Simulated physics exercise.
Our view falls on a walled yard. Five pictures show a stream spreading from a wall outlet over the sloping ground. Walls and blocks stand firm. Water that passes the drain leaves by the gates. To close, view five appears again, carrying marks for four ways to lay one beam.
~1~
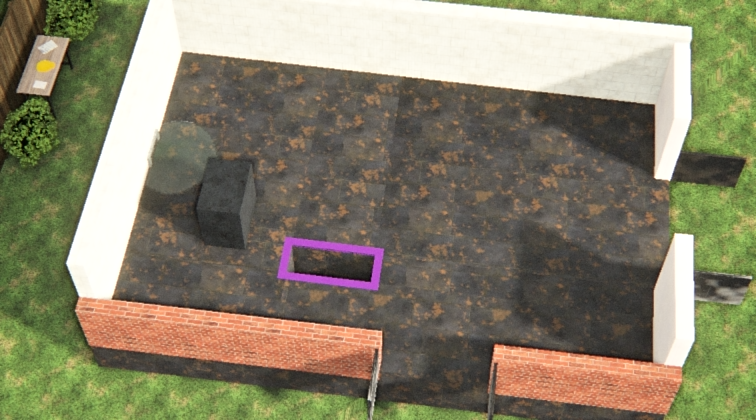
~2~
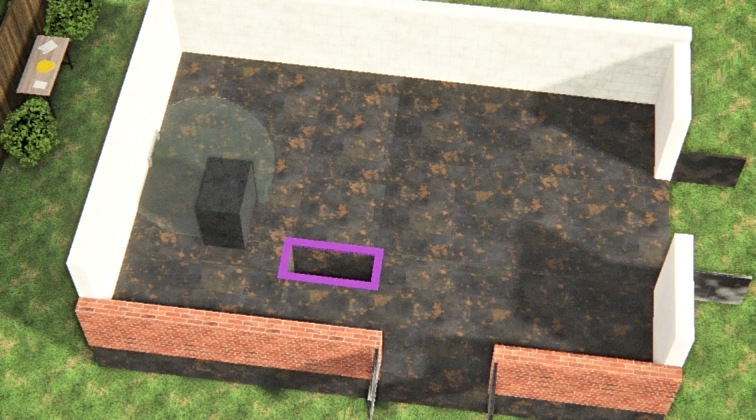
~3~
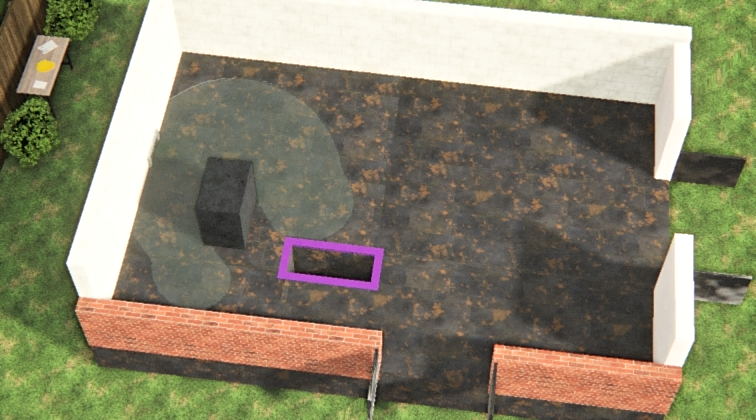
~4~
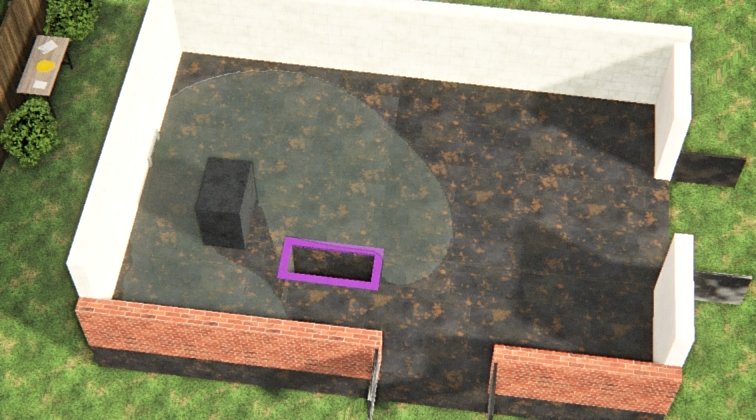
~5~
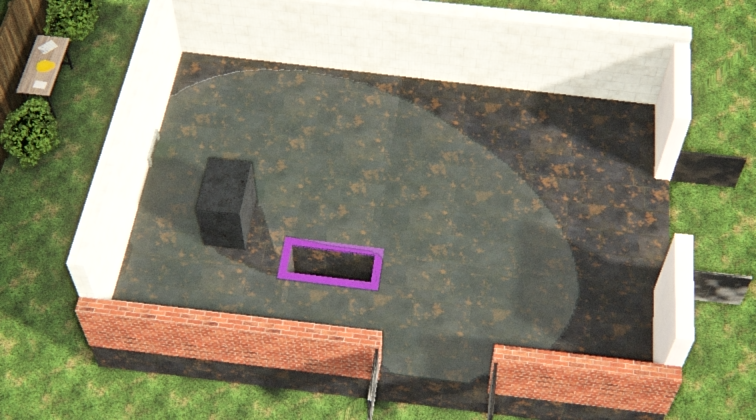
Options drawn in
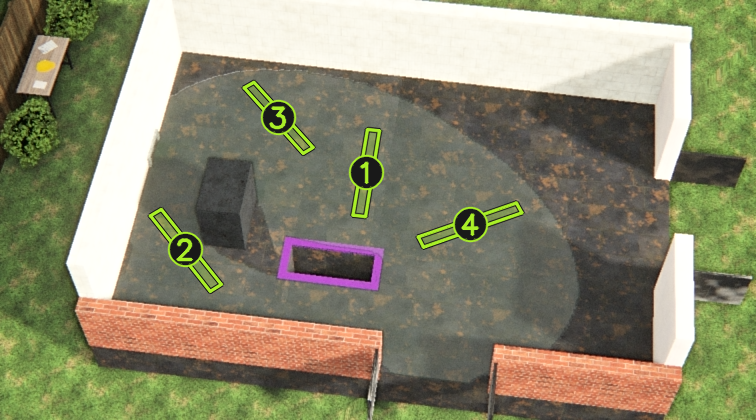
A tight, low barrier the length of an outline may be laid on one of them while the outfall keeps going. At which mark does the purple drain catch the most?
Use position 1.
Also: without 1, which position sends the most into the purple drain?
It is 3.
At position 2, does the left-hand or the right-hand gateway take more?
More leaves on the right.
On the marked copy, 1 from (359, 215) to (373, 130); 2 from (155, 212) to (215, 287); 3 from (249, 85) to (308, 150); 4 from (420, 242) to (519, 207).
With 1, about 52 % of the stream runs into the purple drain, about 45 % out by the gates.
With 2, about 20 % of the stream runs into the purple drain, about 80 % out by the gates.
With 3, about 33 % of the stream runs into the purple drain, about 65 % out by the gates.
With 4, about 20 % of the stream runs into the purple drain, about 77 % out by the gates.
